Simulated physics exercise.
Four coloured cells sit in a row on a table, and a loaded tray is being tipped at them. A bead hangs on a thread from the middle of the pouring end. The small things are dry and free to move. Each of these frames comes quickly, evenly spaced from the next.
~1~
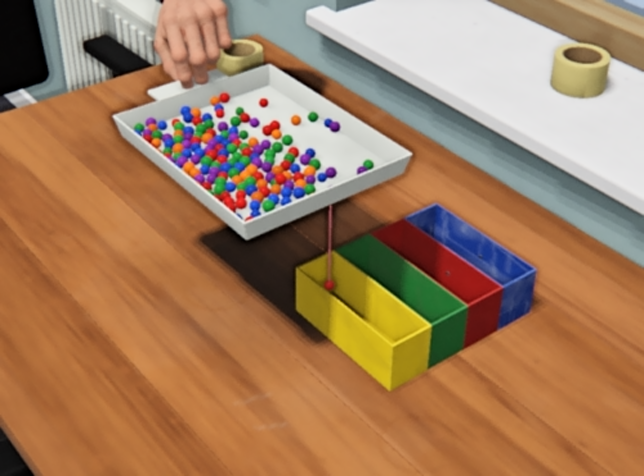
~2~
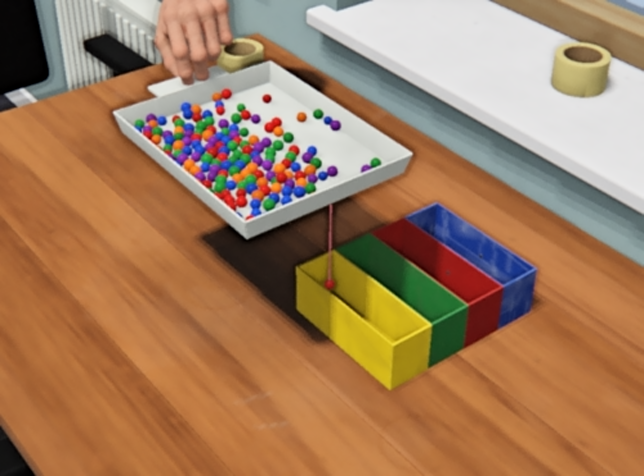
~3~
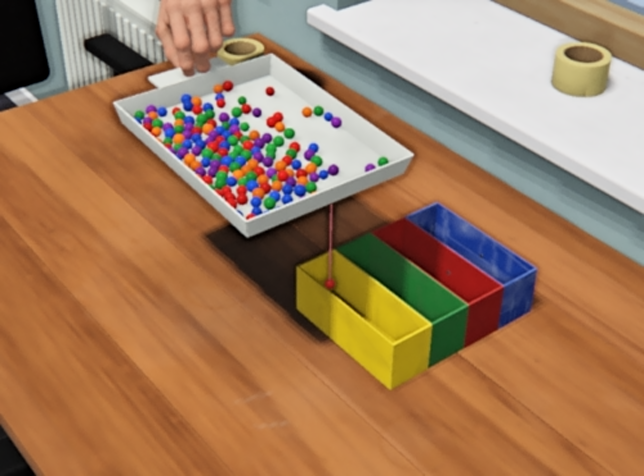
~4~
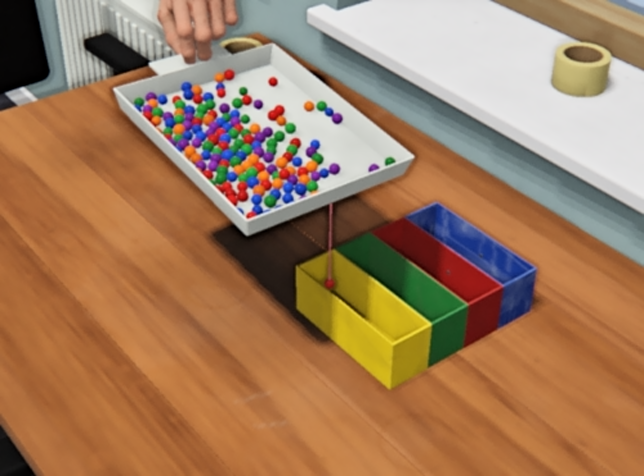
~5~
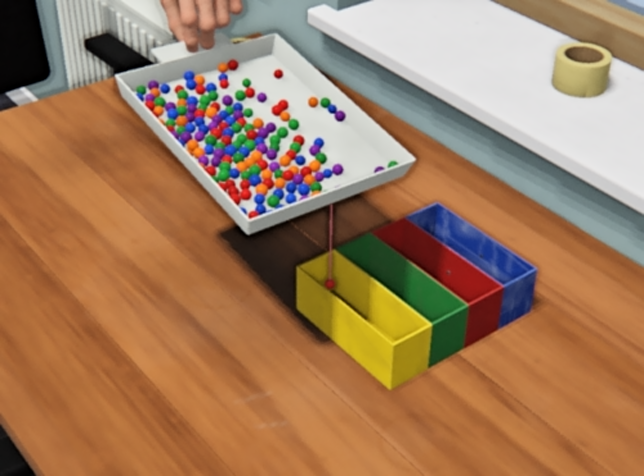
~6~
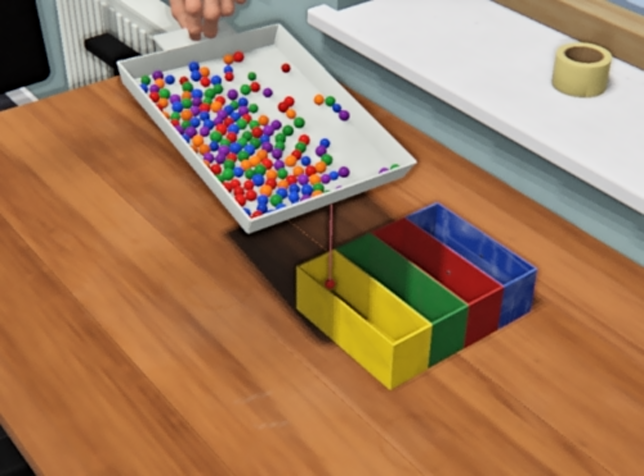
On a wooden table, a hand gradually tilts a white tray of colourful beads.
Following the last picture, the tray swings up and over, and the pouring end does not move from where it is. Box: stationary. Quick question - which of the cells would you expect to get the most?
I would expect the green cell to get the most.
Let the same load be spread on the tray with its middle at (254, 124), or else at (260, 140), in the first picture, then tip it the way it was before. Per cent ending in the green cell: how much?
Close to 40 in a hundred, then close to 40 in a hundred.
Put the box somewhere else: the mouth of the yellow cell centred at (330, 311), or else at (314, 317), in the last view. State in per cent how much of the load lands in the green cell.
Near 30 % and 20 %.
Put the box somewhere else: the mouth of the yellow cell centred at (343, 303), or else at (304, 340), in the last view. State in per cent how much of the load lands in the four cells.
Roughly 90 per cent, then roughly 90 per cent.
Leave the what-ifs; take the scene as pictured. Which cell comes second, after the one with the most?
Second position is held by the cell in yellow.
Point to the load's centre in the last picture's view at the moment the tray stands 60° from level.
I'd put it at about (343, 171).
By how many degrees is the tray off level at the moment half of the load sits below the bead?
The angle is roughly 85° at that point.
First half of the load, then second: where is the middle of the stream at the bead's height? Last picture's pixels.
It goes through near (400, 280) first, then near (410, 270).
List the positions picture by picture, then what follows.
The first picture shows corners of the pouring end (246, 218) and (404, 153), level; middle of the load (232, 164), round plastic beads; bead on its thread (329, 285); yellow cell (410, 354); green cell (447, 333); red cell (483, 314); blue cell (517, 296).
The second picture shows corners of the pouring end (247, 217) and (404, 153), level; middle of the load (233, 161).
The third picture shows corners of the pouring end (248, 216) and (406, 154), tipped barely, lowest at the right corner; middle of the load (233, 157).
The fourth picture shows corners of the pouring end (249, 215) and (406, 155), tipped a little, lowest at the right corner; middle of the load (234, 151), just a few on the move.
The fifth picture shows corners of the pouring end (251, 215) and (408, 158), tipped a little, lowest at the right corner; middle of the load (237, 146), about a tenth on the move.
The sixth picture shows corners of the pouring end (252, 215) and (409, 160), tipped clearly, lowest at the right corner; middle of the load (242, 143), almost all on the move; yellow cell (411, 353); green cell (448, 332); red cell (483, 313); blue cell (517, 295).
Just after the last frame, tray tipped steeply; almost all on the tray; just a few in the green cell; about a tenth falling or outside the box.
A moment on, tray tipped right over; about a tenth on the tray; roughly a third in the green cell; roughly a quarter in the yellow cell; about a tenth in the red cell; just a few in the blue cell; roughly a quarter falling or outside the box.
Further on, tray tipped past a quarter turn; roughly half in the green cell; roughly a quarter in the yellow cell; about a tenth in the red cell; just a few in the blue cell; about a tenth falling or outside the box.
When it is over, tray tipped past a quarter turn; roughly half in the green cell; roughly a quarter in the yellow cell; about a tenth in the red cell; just a few in the blue cell; about a tenth outside the box.
